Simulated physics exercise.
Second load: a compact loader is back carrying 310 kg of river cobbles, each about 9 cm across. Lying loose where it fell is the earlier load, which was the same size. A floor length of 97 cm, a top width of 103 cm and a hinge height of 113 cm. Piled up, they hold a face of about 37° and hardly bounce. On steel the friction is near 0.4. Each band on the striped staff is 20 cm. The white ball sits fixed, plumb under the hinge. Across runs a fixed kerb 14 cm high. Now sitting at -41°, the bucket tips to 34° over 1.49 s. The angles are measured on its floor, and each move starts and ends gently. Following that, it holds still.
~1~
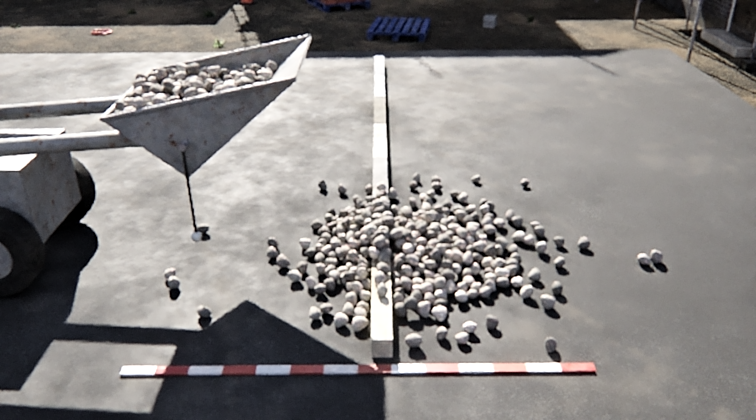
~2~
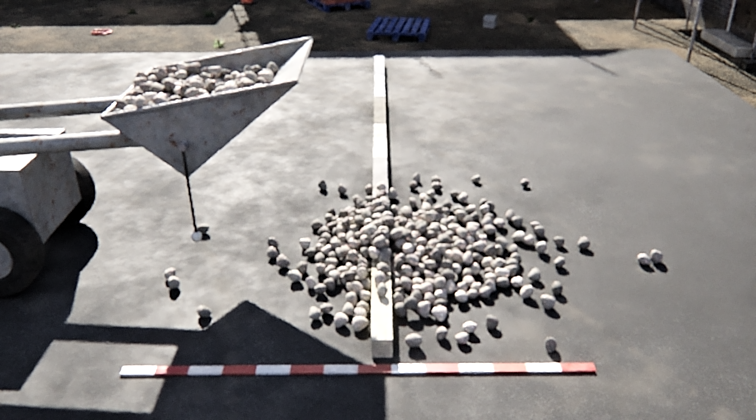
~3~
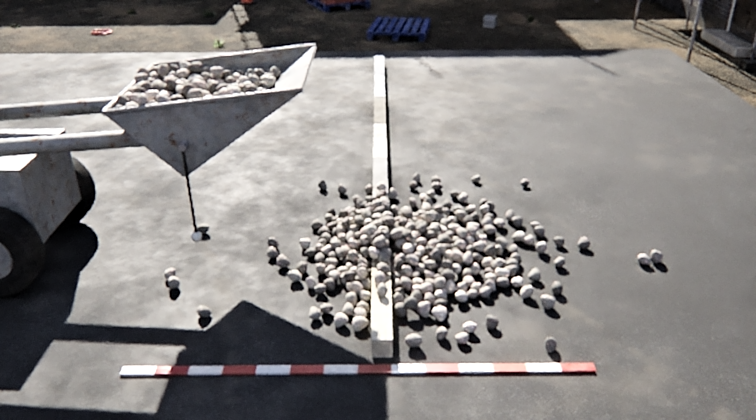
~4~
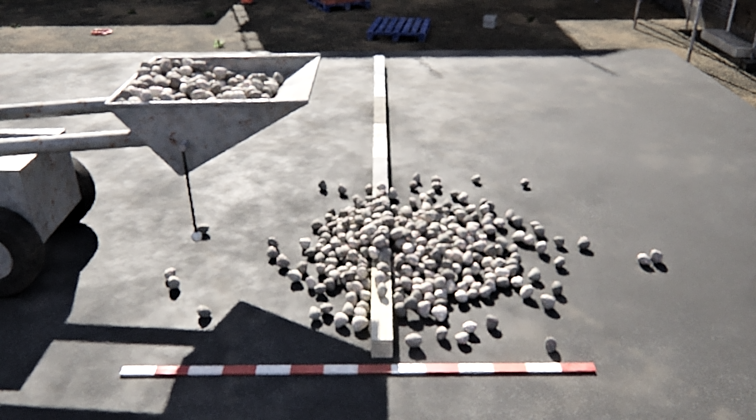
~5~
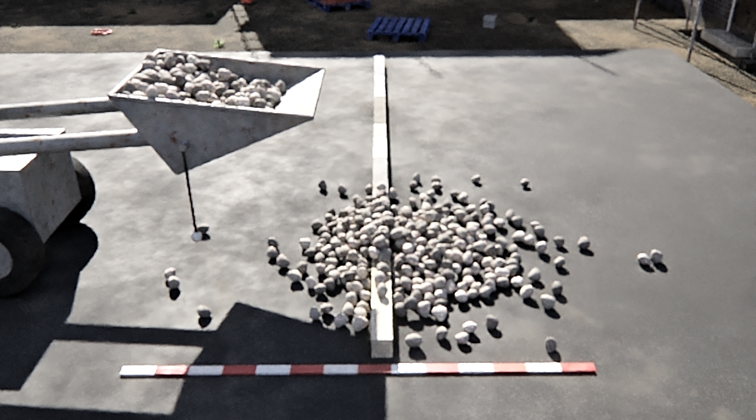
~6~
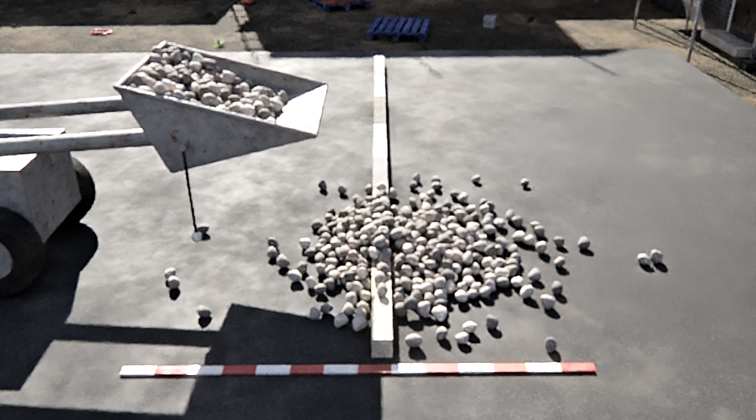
A loader's grey bucket full of rounded stones tilting gradually forward, its lip lowering at right, beside stones scattered across a pale kerb.
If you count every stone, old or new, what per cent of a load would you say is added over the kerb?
I would say about 11 per cent.
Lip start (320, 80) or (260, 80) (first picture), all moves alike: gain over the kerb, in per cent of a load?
The first position would add some 30 per cent, the second some 5.
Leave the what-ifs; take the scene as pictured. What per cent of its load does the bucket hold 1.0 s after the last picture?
It still holds about 65 per cent.
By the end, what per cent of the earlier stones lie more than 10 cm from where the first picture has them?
I'd put it at about 5 per cent.
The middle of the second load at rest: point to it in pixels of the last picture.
They settle centred around (338, 240).
Then, 0.5 s after the last picture the floor is at 22°; in per cent of one load, 100 in the bucket, 40 on this side of the kerb, 61 over the kerb; the foremost stones are at (603, 236).
Then, 1.0 s after the last picture the floor is at 34°; in per cent of one load, 67 in the bucket, 73 on this side of the kerb, 61 over the kerb; the foremost stones are at (603, 236).
Then, 1.3 s after the last picture the floor is at 34°; in per cent of one load, 20 in the bucket, 117 on this side of the kerb, 63 over the kerb; the foremost stones are at (603, 236).
Then, 4.0 s after the last picture the floor is at 34°; in per cent of one load, 0 in the bucket, 129 on this side of the kerb, 72 over the kerb; the foremost stones are at (603, 236). Net gain over the kerb, 11.
